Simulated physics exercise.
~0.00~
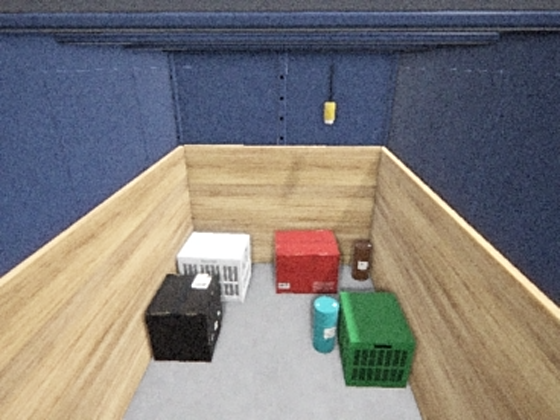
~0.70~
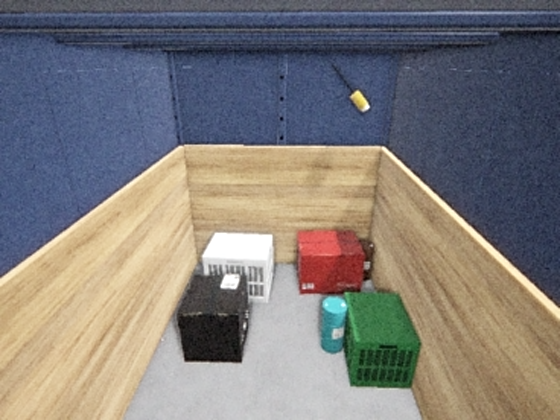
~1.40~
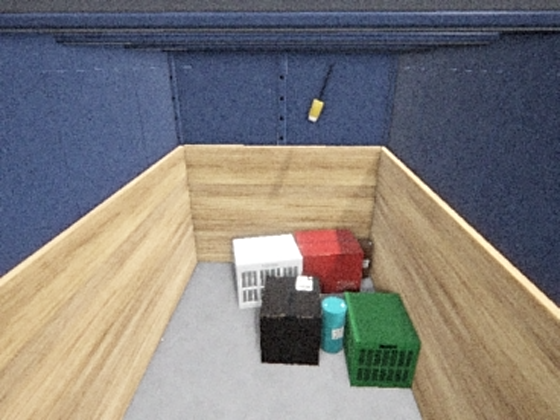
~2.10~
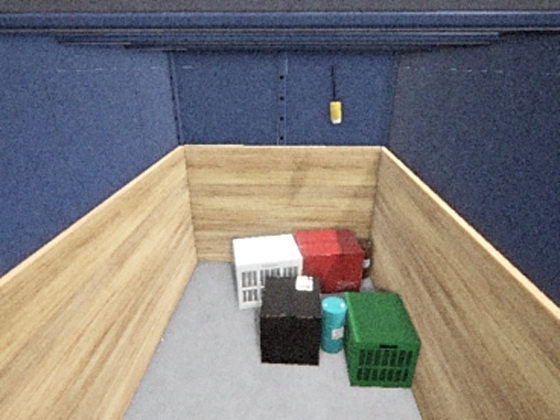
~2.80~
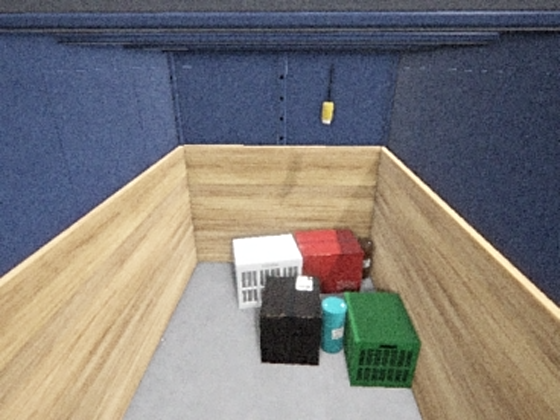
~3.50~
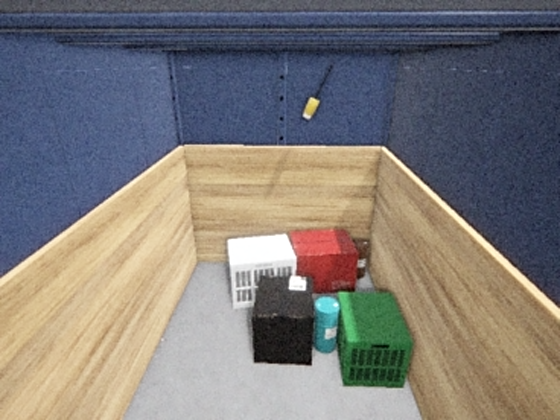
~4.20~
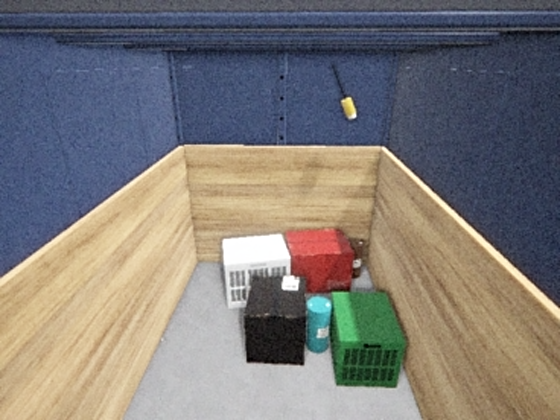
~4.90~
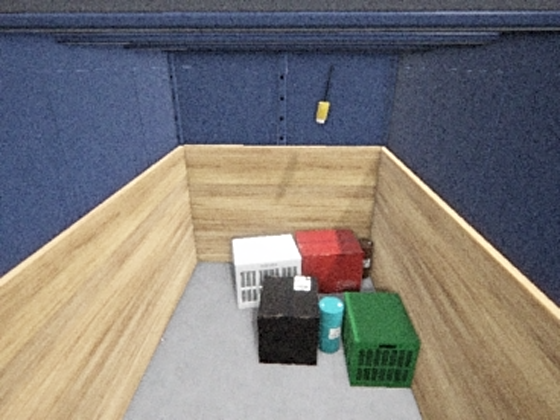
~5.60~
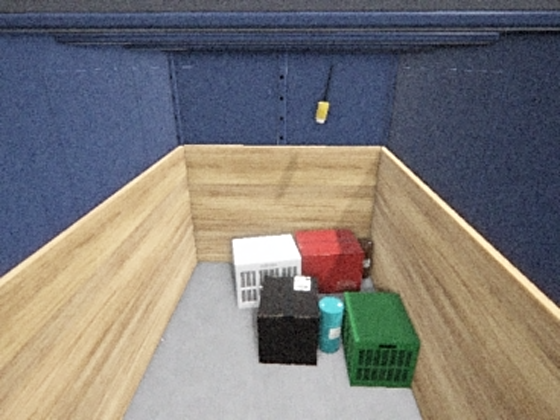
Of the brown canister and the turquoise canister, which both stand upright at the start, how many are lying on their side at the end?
None of them are lying on their side. Both the brown canister and the turquoise canister are still upright at the end.
